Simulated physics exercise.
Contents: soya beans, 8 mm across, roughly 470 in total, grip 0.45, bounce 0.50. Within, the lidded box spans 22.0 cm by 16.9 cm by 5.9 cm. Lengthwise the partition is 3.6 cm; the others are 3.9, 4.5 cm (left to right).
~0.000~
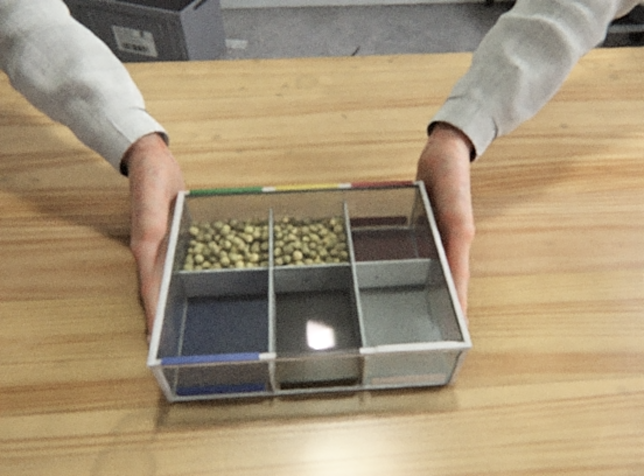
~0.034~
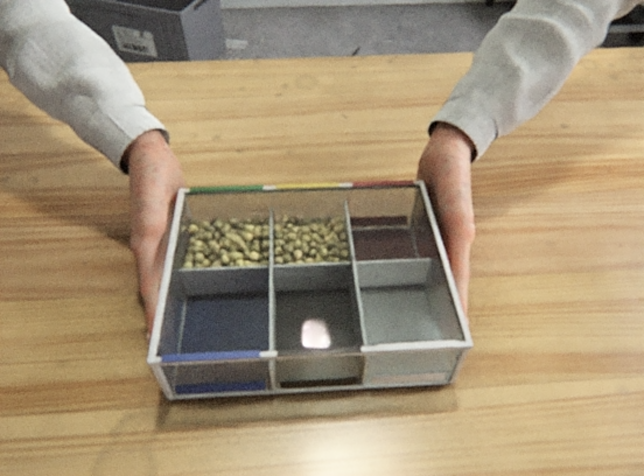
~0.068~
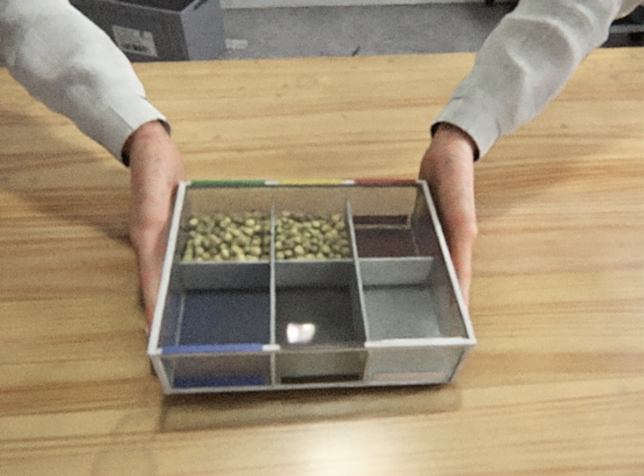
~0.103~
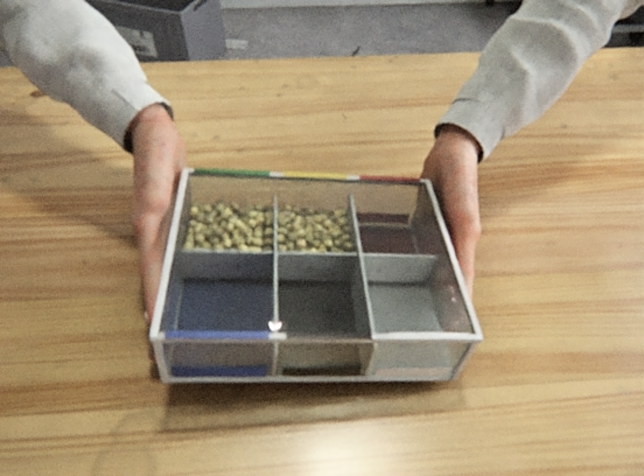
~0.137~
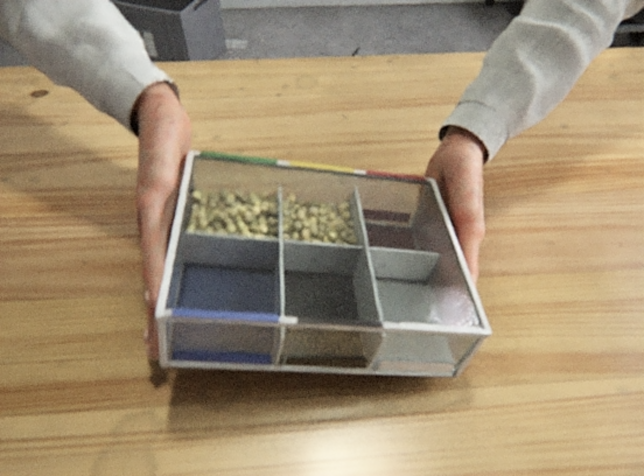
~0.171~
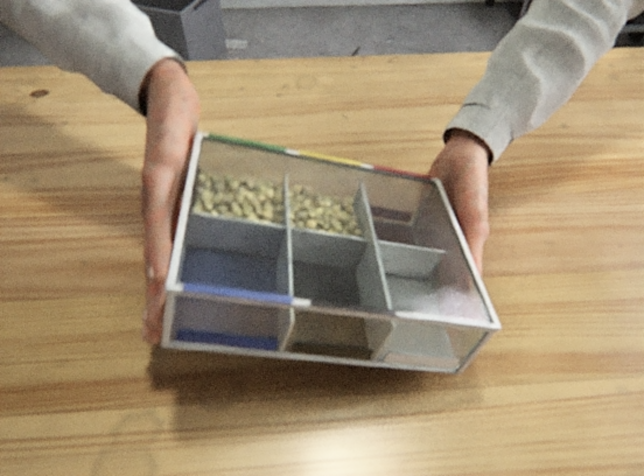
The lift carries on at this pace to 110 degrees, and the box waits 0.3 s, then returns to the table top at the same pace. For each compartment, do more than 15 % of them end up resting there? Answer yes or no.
Red: No, blue: No, green: Yes, yellow: Yes, white: No, black: No.
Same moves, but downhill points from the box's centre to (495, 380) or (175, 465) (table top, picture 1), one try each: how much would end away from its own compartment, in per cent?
About 75 per cent on the first try and 75 per cent on the second.
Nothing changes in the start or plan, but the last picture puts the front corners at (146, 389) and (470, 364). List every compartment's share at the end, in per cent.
Final shares: Red 0%, blue 60%, green 5%, yellow 0%, white 0%, black 30%.
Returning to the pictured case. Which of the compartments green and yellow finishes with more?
Yellow compartment.
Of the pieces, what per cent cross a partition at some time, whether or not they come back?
Close to 40 in a hundred.
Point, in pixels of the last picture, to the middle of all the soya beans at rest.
Est. centre at rest: (315, 250) px.
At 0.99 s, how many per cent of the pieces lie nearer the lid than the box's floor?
Roughly 70 percent of the pieces.
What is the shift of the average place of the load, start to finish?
Displacement: Near 4.5 cm.
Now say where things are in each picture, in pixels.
In the first picture, box tilt 0 degrees, front corners at (155, 362) and (464, 344); green 55 %, yellow 45 %.
In the second picture, box tilt 1 degrees, front corners at (155, 359) and (466, 343).
In the third picture, box tilt 3 degrees, front corners at (155, 351) and (469, 341).
In the fourth picture, box tilt 7 degrees, front corners at (157, 335) and (475, 336), lowest corner right back.
In the fifth picture, box tilt 12 degrees, front corners at (163, 312) and (484, 331), lowest corner right back.
In the sixth picture, box tilt 17 degrees, front corners at (173, 287) and (493, 326), lowest corner right back; green 55 %, yellow 45 %. Its pace works out near 150 degrees a second.
Then, at 0.99 s, tilt 110 degrees; red 5 %, green 30 %, yellow 55 %.
After 1.54 s, tilt 60 degrees; red 10 %, green 20 %, yellow 60 %, white 5 %.
After 2.15 s, tilt 0 degrees; red 10 %, green 20 %, yellow 60 %, white 5 %, black 5 %.
At rest (2.6 s), red 10 %, blue 0 %, green 20 %, yellow 60 %, white 5 %, black 5 %.
